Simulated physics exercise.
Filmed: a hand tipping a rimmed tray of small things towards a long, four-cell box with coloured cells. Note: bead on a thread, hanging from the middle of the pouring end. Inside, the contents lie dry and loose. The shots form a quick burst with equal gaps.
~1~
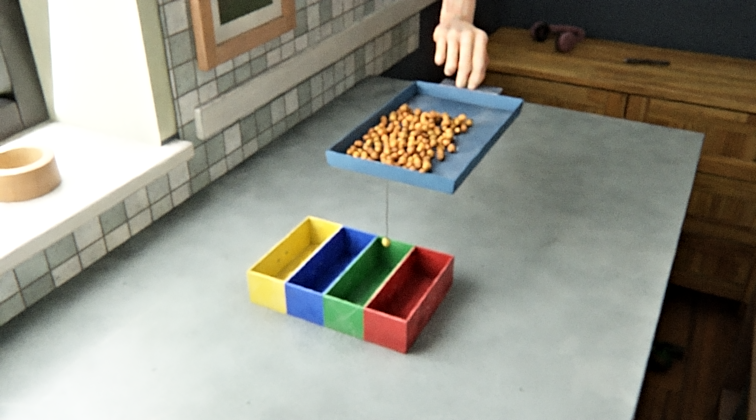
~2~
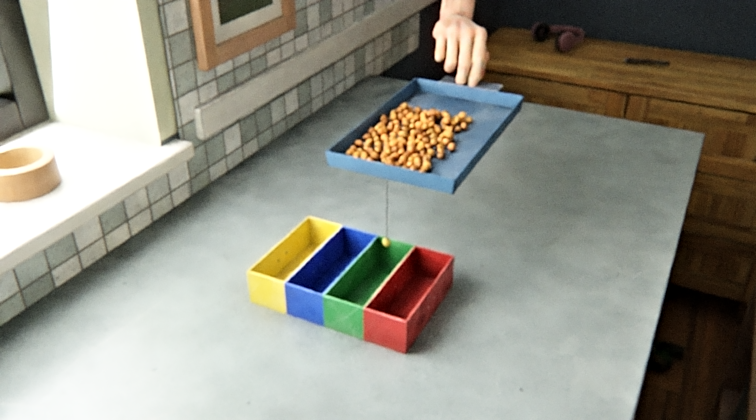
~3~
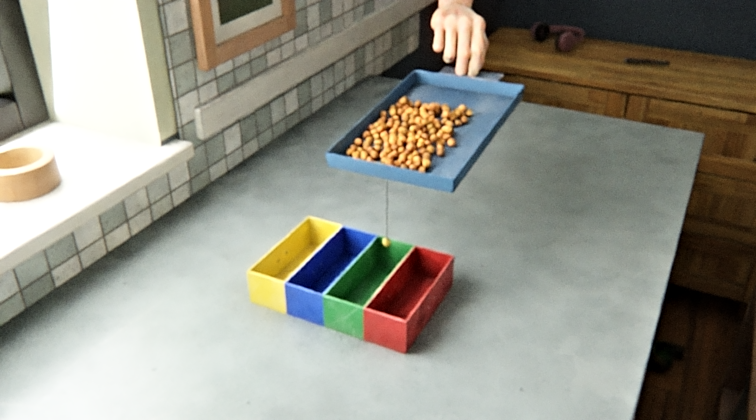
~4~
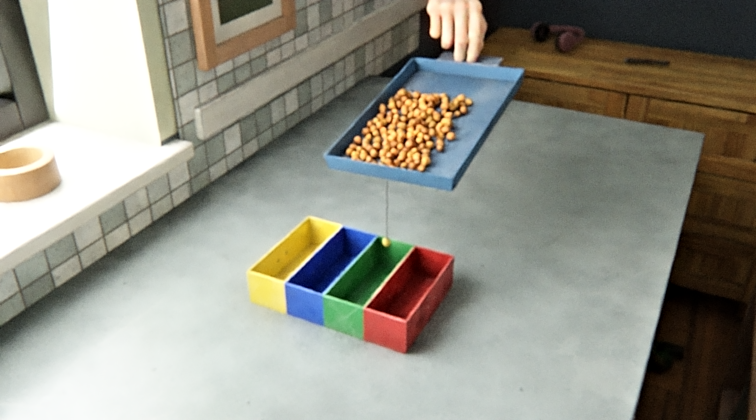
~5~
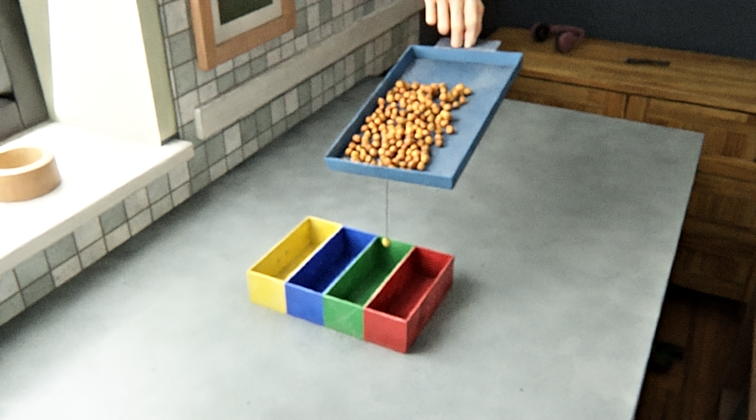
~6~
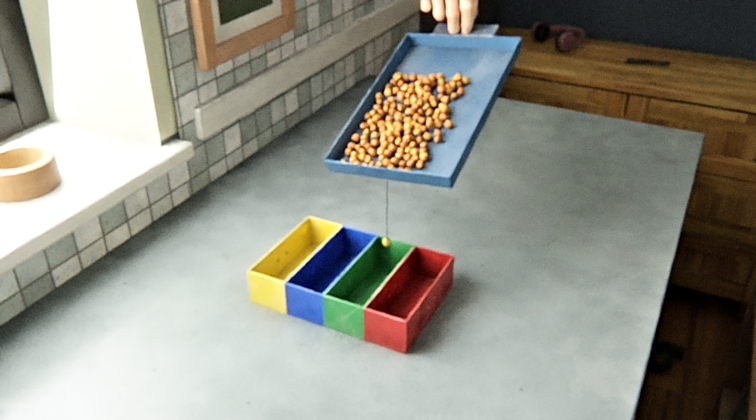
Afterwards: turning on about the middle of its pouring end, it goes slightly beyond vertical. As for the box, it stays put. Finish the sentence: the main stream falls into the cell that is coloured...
The main stream falls into the cell that is coloured blue.
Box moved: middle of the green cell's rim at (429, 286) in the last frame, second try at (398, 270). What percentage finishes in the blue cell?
Roughly 10% first, roughly 40% second.
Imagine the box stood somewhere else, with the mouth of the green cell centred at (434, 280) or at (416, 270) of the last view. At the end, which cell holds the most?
Yellow, then yellow.
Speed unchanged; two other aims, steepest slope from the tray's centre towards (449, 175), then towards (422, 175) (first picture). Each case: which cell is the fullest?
In turn: The red one; the red cell.
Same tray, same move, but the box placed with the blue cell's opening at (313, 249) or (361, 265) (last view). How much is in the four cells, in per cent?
About 100 per cent, then about 90 per cent.
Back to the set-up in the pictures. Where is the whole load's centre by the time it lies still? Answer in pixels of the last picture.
Somewhere close to (330, 289) in the last picture.
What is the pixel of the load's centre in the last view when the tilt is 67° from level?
The load is centred about (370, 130).
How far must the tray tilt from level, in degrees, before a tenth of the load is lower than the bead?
I'd say close to 115 degrees.
Just after the last frame, tray tipped steeply; every one on the tray.
A moment on, tray tipped past a quarter turn; every one on the tray.
Further on, tray tipped past a quarter turn; roughly half in the blue cell; roughly a quarter in the green cell; roughly a quarter in the yellow cell; just a few in the red cell; just a few falling or outside the box.
When it is over, tray tipped past a quarter turn; roughly half in the blue cell; roughly a quarter in the green cell; roughly a quarter in the yellow cell; just a few in the red cell; just a few outside the box.
